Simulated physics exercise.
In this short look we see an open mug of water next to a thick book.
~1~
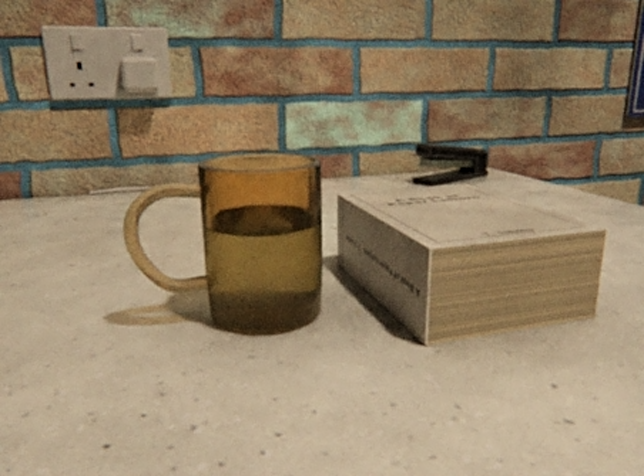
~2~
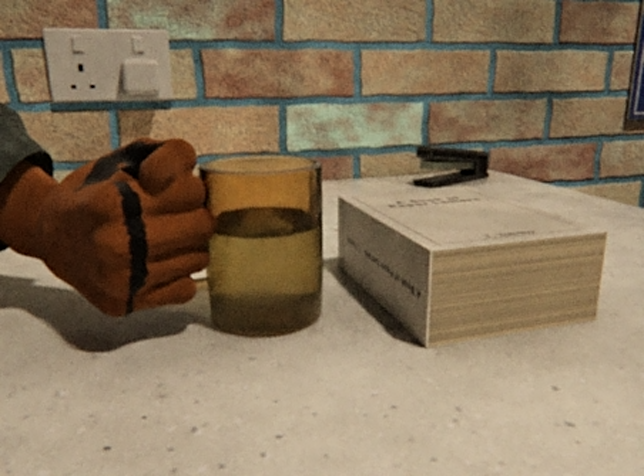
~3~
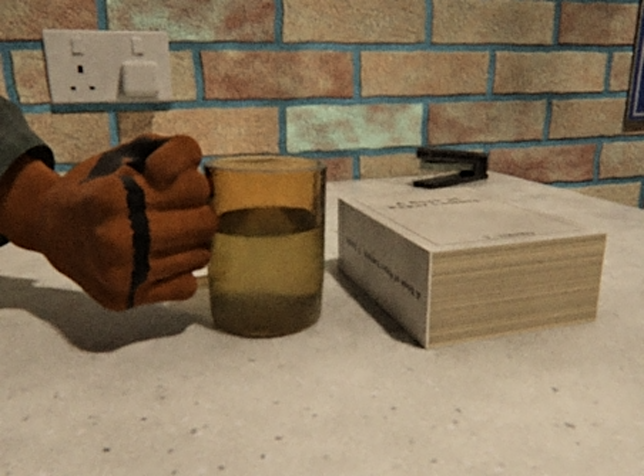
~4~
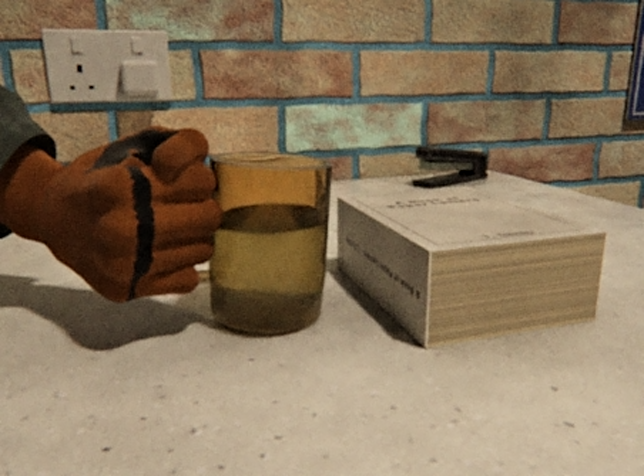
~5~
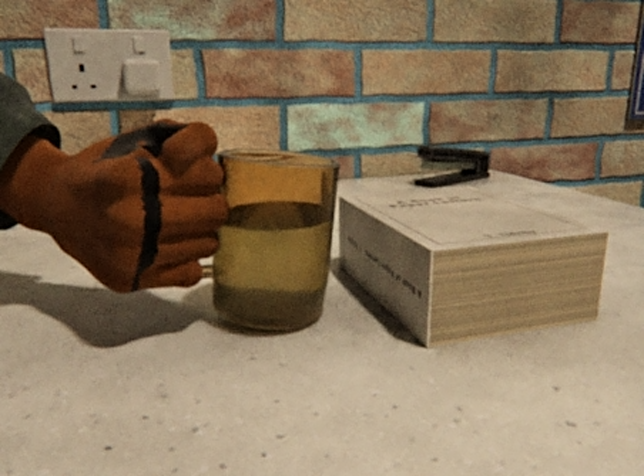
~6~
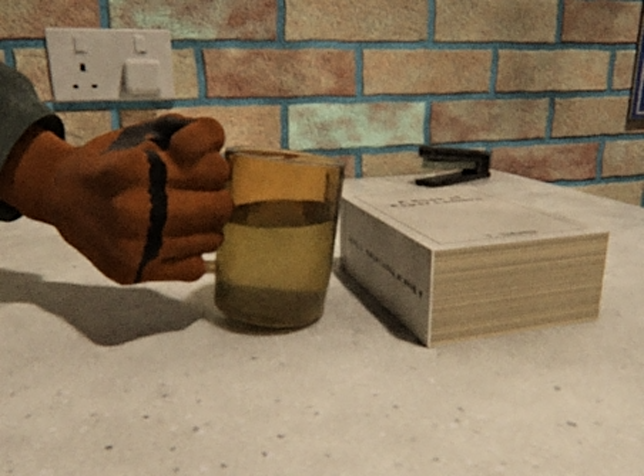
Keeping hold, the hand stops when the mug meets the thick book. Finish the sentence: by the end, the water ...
By the end, the water is still all inside.
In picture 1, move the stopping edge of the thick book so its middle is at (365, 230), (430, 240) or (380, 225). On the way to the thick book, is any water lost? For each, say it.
One by one, the answers are: Stays clean, pours over and stays clean.
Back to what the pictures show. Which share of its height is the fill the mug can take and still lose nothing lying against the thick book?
About 80 %.
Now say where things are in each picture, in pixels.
In the first picture, it stands upright; mug (262, 234) about two thirds full.
In the second picture, a hand takes hold; mug about two thirds full, surface at (263, 224); thick book (452, 250).
In the third picture, tipping on its foot; mug (266, 235) about two thirds full.
In the fourth picture, the top moves towards the thick book; mug about two thirds full, surface at (270, 220); thick book (451, 251).
In the fifth picture, on the way over; mug (274, 230) about two thirds full.
In the sixth picture, it is leaning; mug about two thirds full, surface at (279, 215); thick book (453, 250).
Shortly, the mug leans by about 20°; none is lost.
Then, the mug leans by about 30°; none is lost.
At the finish, the mug leans by about 35°, against the thick book; none is lost.
